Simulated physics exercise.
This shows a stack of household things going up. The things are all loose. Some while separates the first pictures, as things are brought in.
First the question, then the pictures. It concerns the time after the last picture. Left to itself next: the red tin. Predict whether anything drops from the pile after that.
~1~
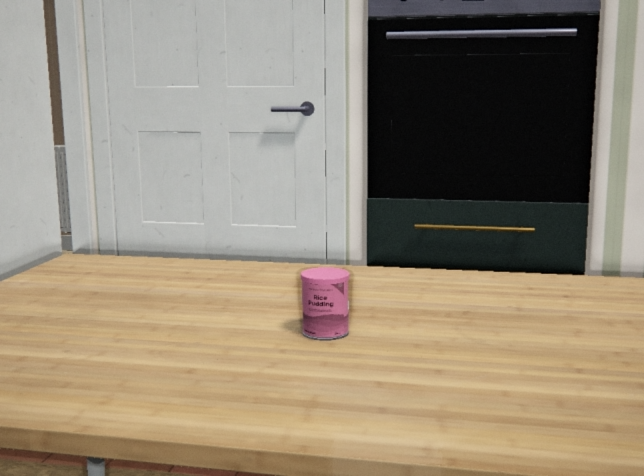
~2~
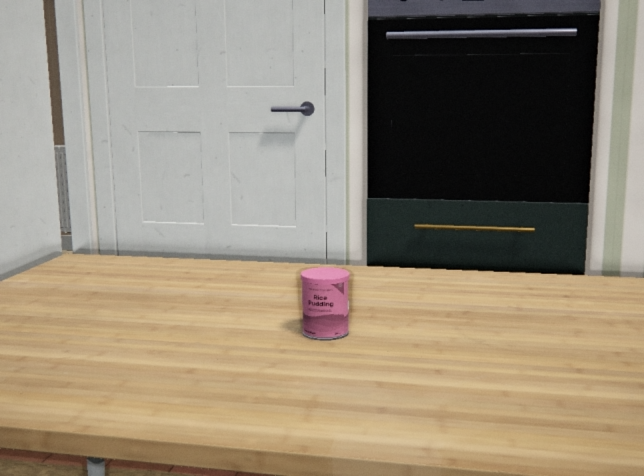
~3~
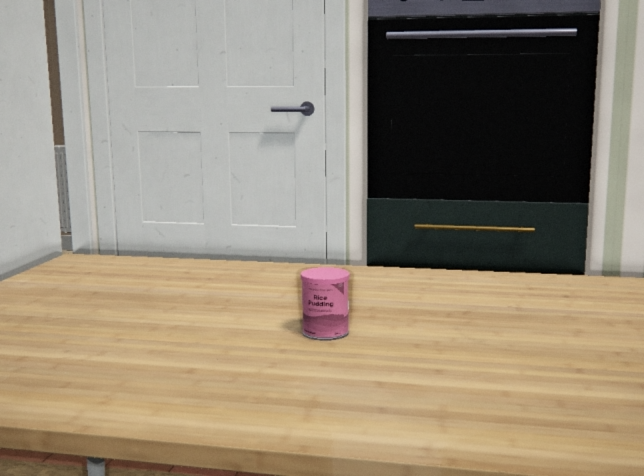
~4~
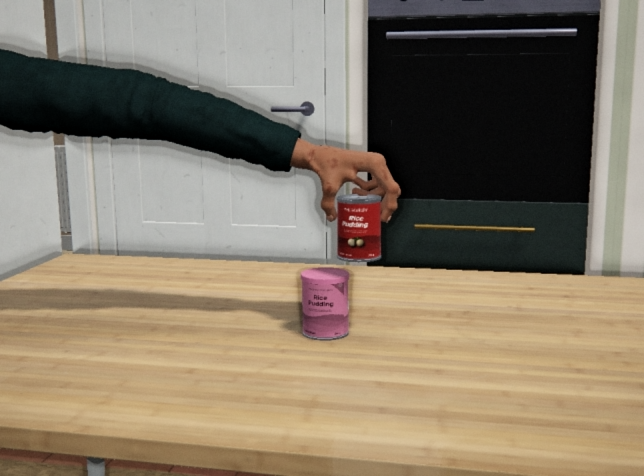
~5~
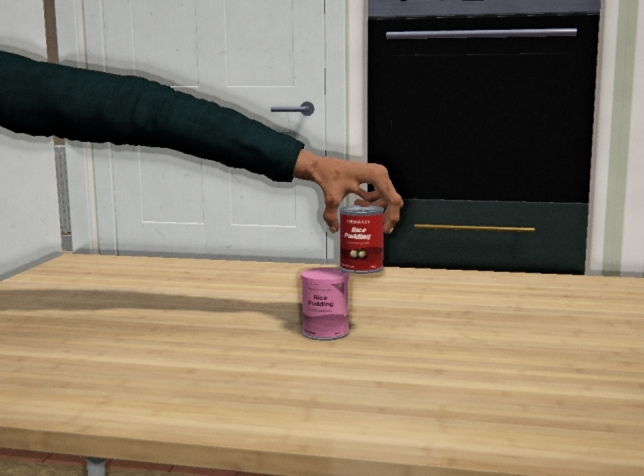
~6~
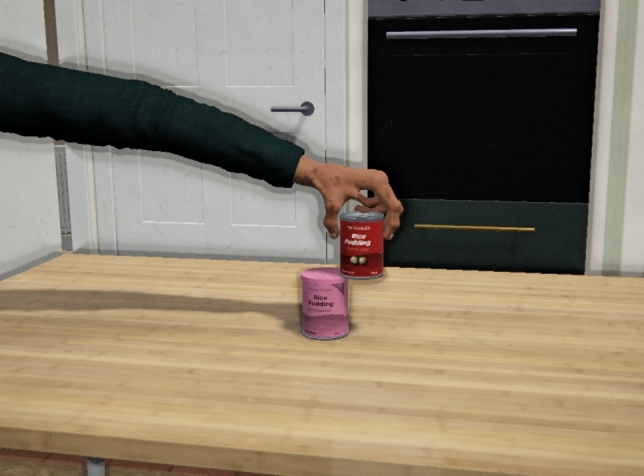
Something drops.
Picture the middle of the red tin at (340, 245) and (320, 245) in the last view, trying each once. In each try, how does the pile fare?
Lab note - try 1: No collapse; try 2: No collapse.
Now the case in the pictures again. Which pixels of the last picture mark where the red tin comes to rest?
Close to pixel (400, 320).
Then, 0.30 s later than the last frame, red tin now fallen.
Then, 0.40 s later than the last frame, things are still on the move.
When it is over, fallen, red tin; pink pot as before. End places, in pixels of the last picture, red tin near (400, 320). The pile comes apart.
